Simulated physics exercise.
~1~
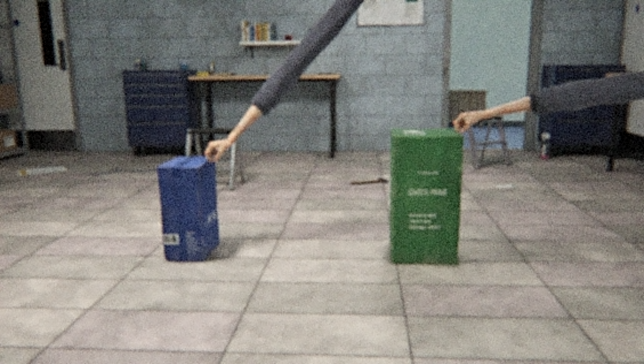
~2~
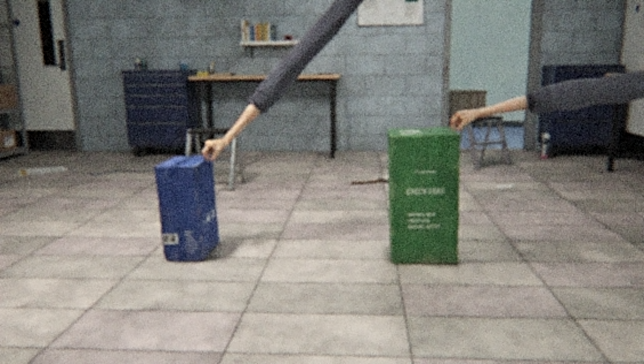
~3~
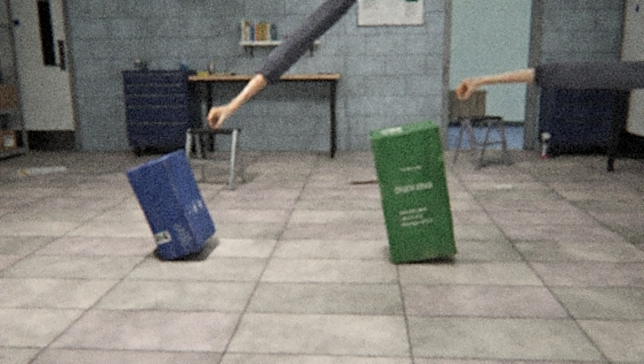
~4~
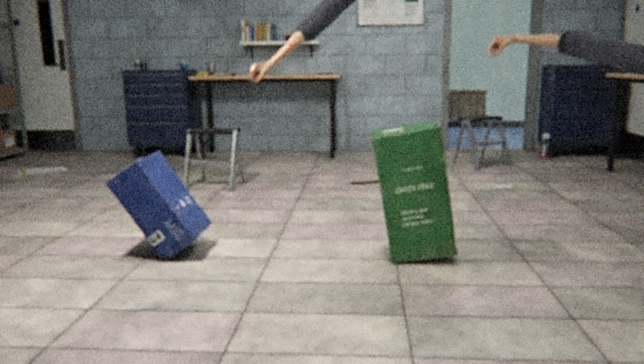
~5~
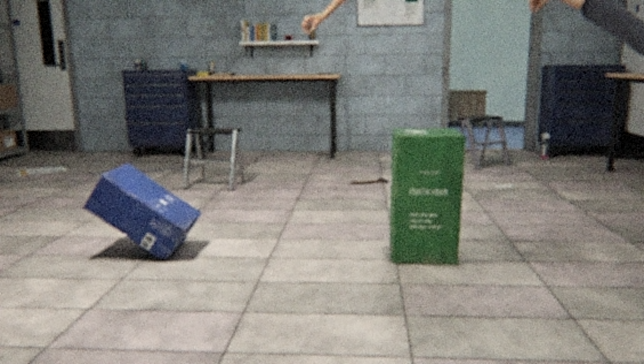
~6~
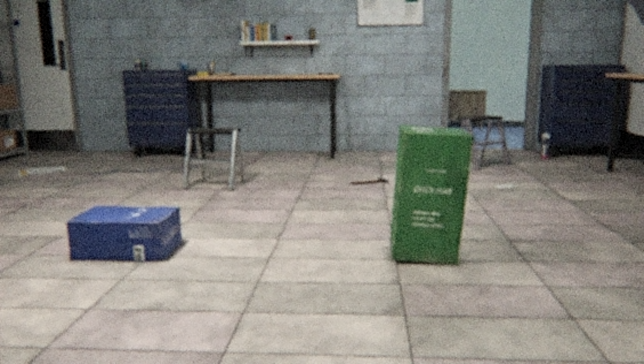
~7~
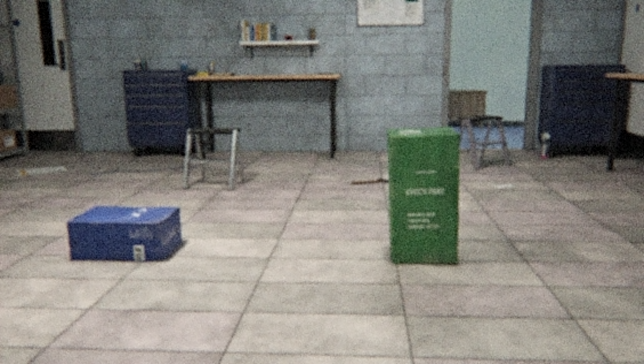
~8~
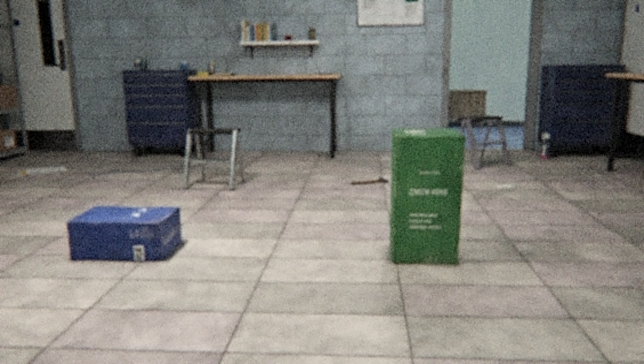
Two hands tipping a blue box and a green box leftward and letting go, the blue toppling over, the green rocking back upright.
